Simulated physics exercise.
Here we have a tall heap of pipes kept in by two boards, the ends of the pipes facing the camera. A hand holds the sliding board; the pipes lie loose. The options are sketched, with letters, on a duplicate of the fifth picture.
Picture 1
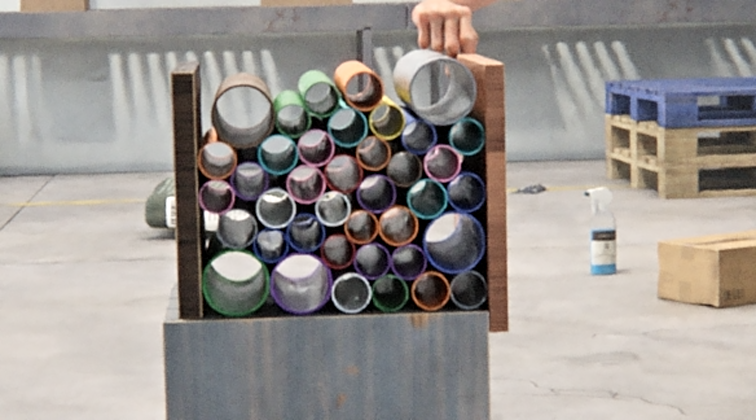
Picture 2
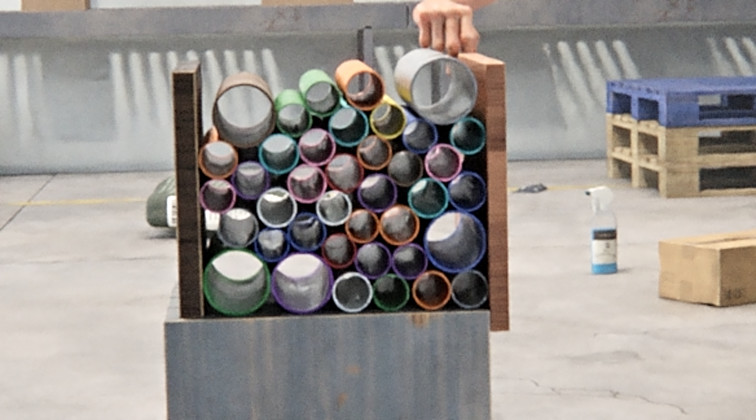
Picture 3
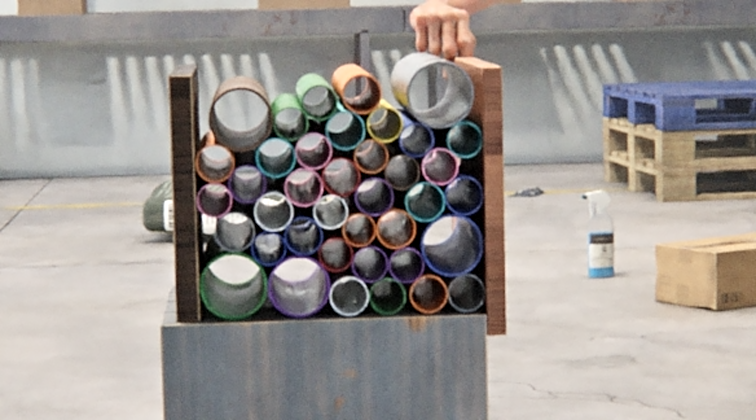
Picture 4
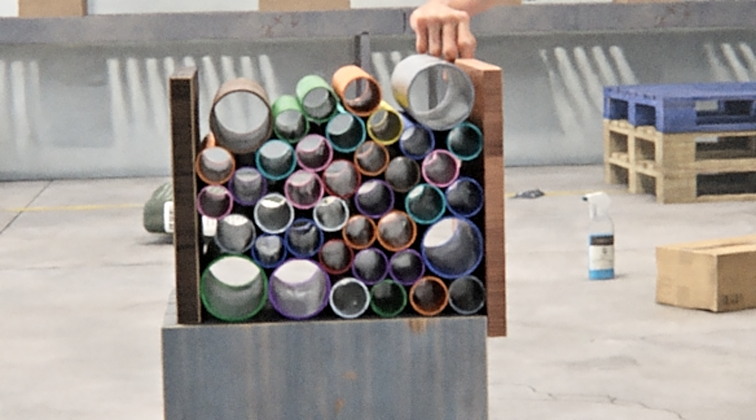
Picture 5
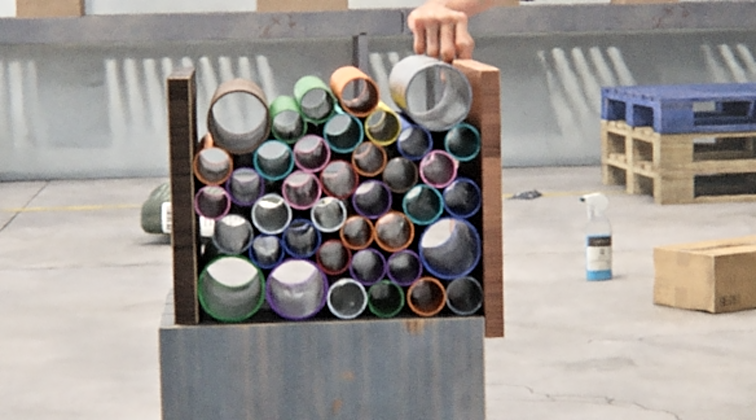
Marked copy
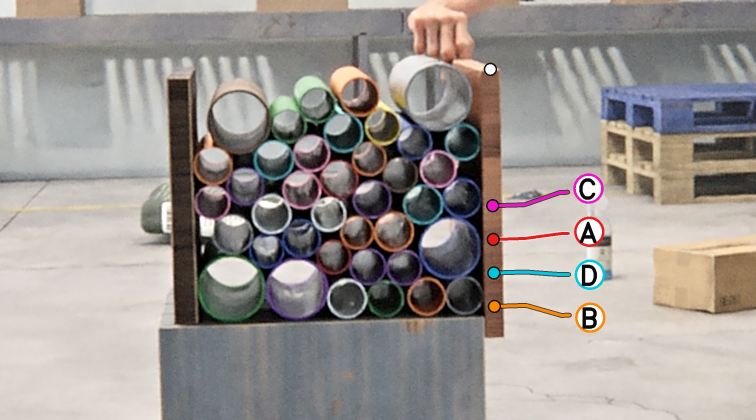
In a workshop with a concrete floor, a tall heap of loose, colourful pipes sits between two upright boards on a metal block, open ends facing the camera. A hand grips the top of the right board. The pipes and hand stay almost still throughout, with only a slight shift of the view.
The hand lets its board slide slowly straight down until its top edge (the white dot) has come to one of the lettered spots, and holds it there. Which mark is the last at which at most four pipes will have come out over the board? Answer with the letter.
Mark C is as low as it can go.
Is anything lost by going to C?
At C: Yes.
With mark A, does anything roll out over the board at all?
At A: Yes.
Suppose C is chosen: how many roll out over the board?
At C the number is two.
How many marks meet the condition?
The number is one.
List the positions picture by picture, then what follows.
The first frame shows a blue pipe (466, 192); a pink pipe (306, 184); a pink pipe (442, 164).
The second frame shows a pink pipe (443, 163); an orange pipe (375, 152).
The third frame shows a grey pipe (440, 94); side board (476, 185).
The fourth frame shows a green pipe (234, 287); a grey pipe (467, 295).
The fifth frame shows a blue pipe (267, 250); a blue pipe (462, 198); a pink pipe (302, 190).
On the copy, A at (494, 239); B at (495, 306); C at (493, 206); D at (494, 273); the white dot at (491, 70).
On C. First, top of the board (481, 134).
Then, top of the board (482, 204).
Finally, top of the board (482, 206), two out over the board.
By contrast, A five out over the board; B more than four out over the board; D more than four out over the board.
